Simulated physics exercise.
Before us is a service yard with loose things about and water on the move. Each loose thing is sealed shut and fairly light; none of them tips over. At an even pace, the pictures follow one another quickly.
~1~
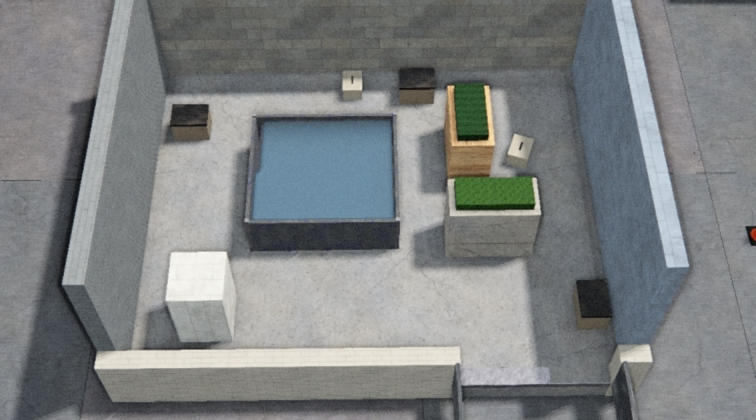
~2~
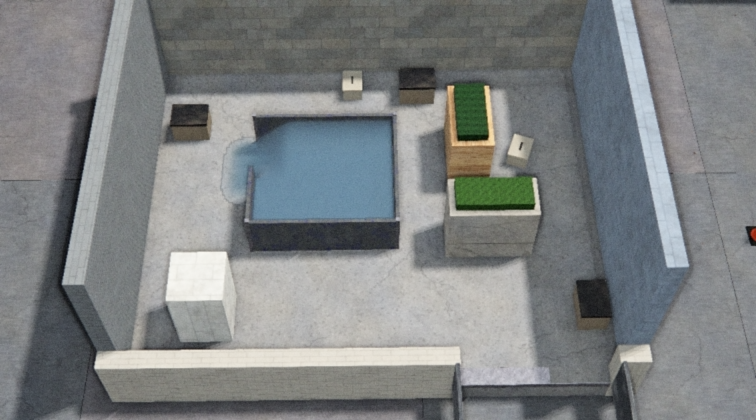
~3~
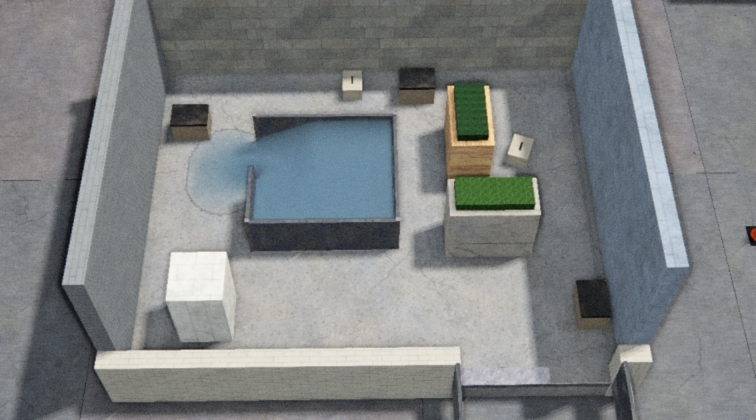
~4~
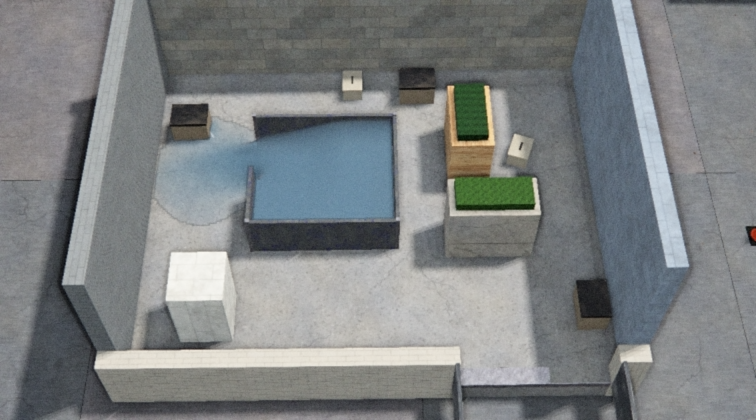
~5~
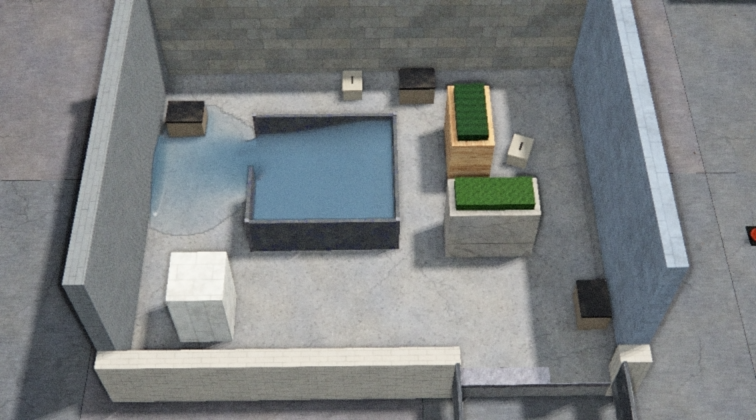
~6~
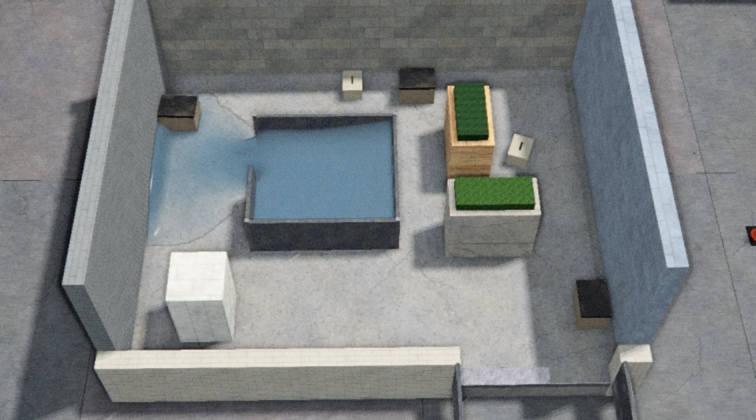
The clip shows a walled yard where water pours through a gap in the left side of a square pool and spreads across the floor to the left wall, then a small dark-topped chest shifts slightly left.
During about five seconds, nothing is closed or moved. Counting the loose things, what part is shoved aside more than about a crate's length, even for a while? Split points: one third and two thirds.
The part that gets shoved well aside lies in the middle band.
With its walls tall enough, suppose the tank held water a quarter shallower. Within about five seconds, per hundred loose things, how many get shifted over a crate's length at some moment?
Close to 60 in a hundred, give or take.
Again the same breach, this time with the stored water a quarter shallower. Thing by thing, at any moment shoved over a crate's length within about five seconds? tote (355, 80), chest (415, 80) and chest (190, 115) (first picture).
As asked: Went the distance, went the distance, went the distance.
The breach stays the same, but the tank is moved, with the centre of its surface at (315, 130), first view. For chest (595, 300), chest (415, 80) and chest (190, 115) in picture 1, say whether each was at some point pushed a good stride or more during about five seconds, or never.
The three, one by one: Short of that, past that mark and past that mark.
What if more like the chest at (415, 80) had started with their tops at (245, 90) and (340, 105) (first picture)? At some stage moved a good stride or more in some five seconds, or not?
Well, one then the other: Carried that far, carried that far.
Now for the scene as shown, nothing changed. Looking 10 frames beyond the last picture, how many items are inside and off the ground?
1.
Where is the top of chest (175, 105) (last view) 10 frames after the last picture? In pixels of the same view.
Roughly at pixel (274, 82).
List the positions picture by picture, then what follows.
In the first frame, a chest at (190, 114), on the bottom; a chest at (595, 298), on the bottom; 0 of 5 have shifted.
In the second frame, a chest at (190, 114), on the bottom; a chest at (595, 298) rests on the ground; 0 of 5 have shifted.
In the third frame, a chest at (190, 114), on the bottom; a chest at (595, 298) rests on the ground; 0 of 5 have shifted.
In the fourth frame, a chest at (189, 114), on the bottom; a chest at (595, 298), on the bottom; 0 of 5 have shifted.
In the fifth frame, a chest at (185, 111), on the bottom, close to its start; a chest at (595, 298), on the bottom; 1 of 5 have shifted.
In the sixth frame, a chest at (177, 106) rests on the ground, close to its start; a chest at (595, 298), on the bottom; 1 of 5 have shifted.
A moment on, 1 of 5 are well off their spots; 1 afloat.
Next, 1 of 5 are well off their spots; 1 afloat.
Later, 3 of 5 are well off their spots; 2 afloat.
In the end, 3 of 5 are well off their spots, and 3 have been at some point; 3 afloat.
